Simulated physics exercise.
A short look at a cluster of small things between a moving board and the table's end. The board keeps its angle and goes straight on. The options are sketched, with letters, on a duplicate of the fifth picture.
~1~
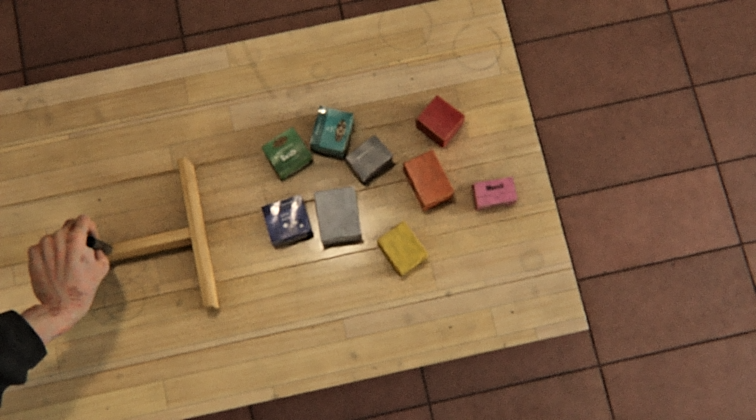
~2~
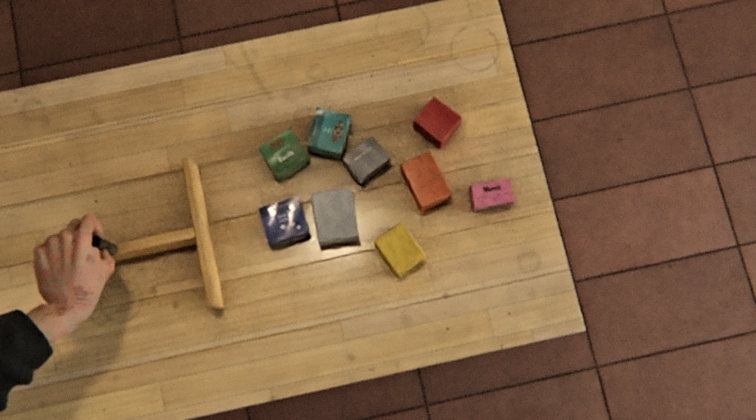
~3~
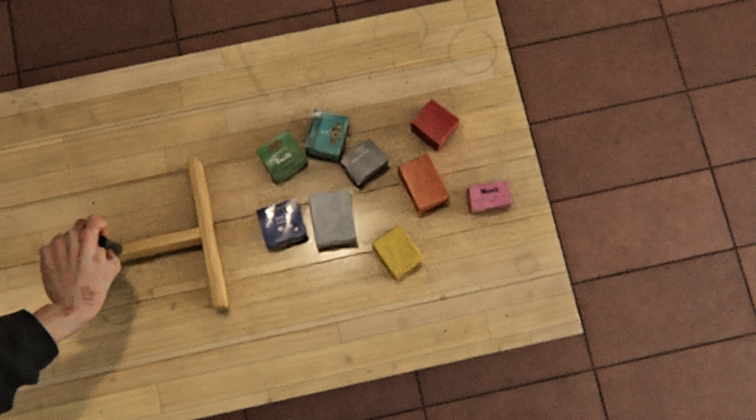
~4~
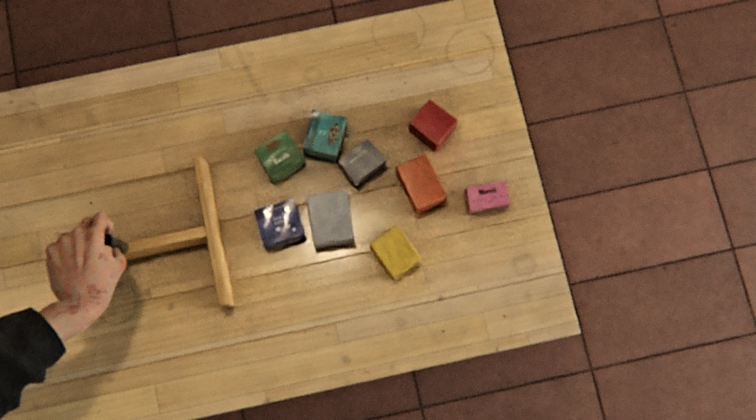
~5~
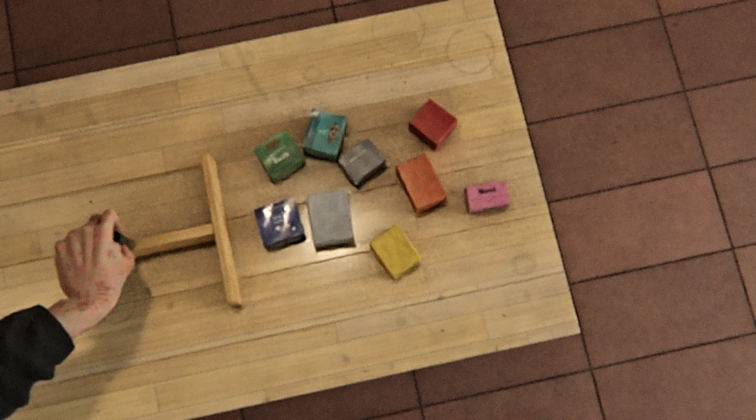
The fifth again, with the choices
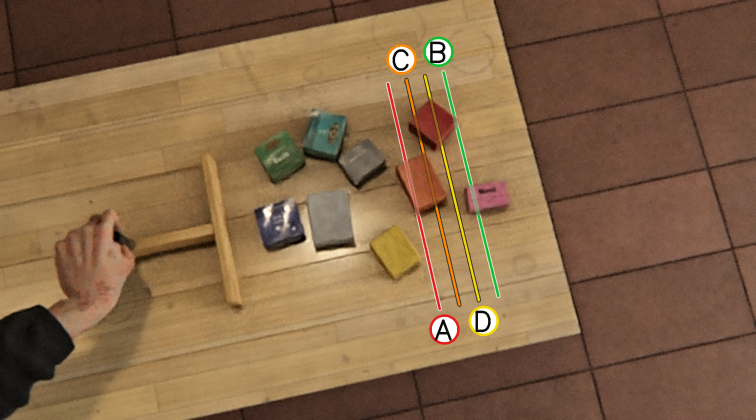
At first, a hand on the left grips the handle of a T-shaped wooden pusher, with a cluster of small colourful packets and blocks to its right on a wooden table. The hand then slides the board slowly rightward, narrowing the gap to the green and blue packets, without touching them.
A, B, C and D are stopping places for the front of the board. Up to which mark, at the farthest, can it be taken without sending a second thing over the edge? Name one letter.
C.
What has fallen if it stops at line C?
The pink packet goes over.
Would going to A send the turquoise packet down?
No.
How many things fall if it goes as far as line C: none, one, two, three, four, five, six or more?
In all, one.
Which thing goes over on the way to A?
The pink packet goes over.
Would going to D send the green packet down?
No.
On the marked copy, A at (413, 193); B at (470, 181); C at (432, 189); D at (451, 185).
With C. Early on, board (295, 211); turquoise packet (342, 129); green packet (310, 154).
Further on, board (373, 194); pink packet (516, 192); orange block (475, 176).
At the end, board (430, 182); pink packet over the edge; orange block (530, 166); one fallen.
As for the rest, A is within the limit but short; B drops two; D drops two.
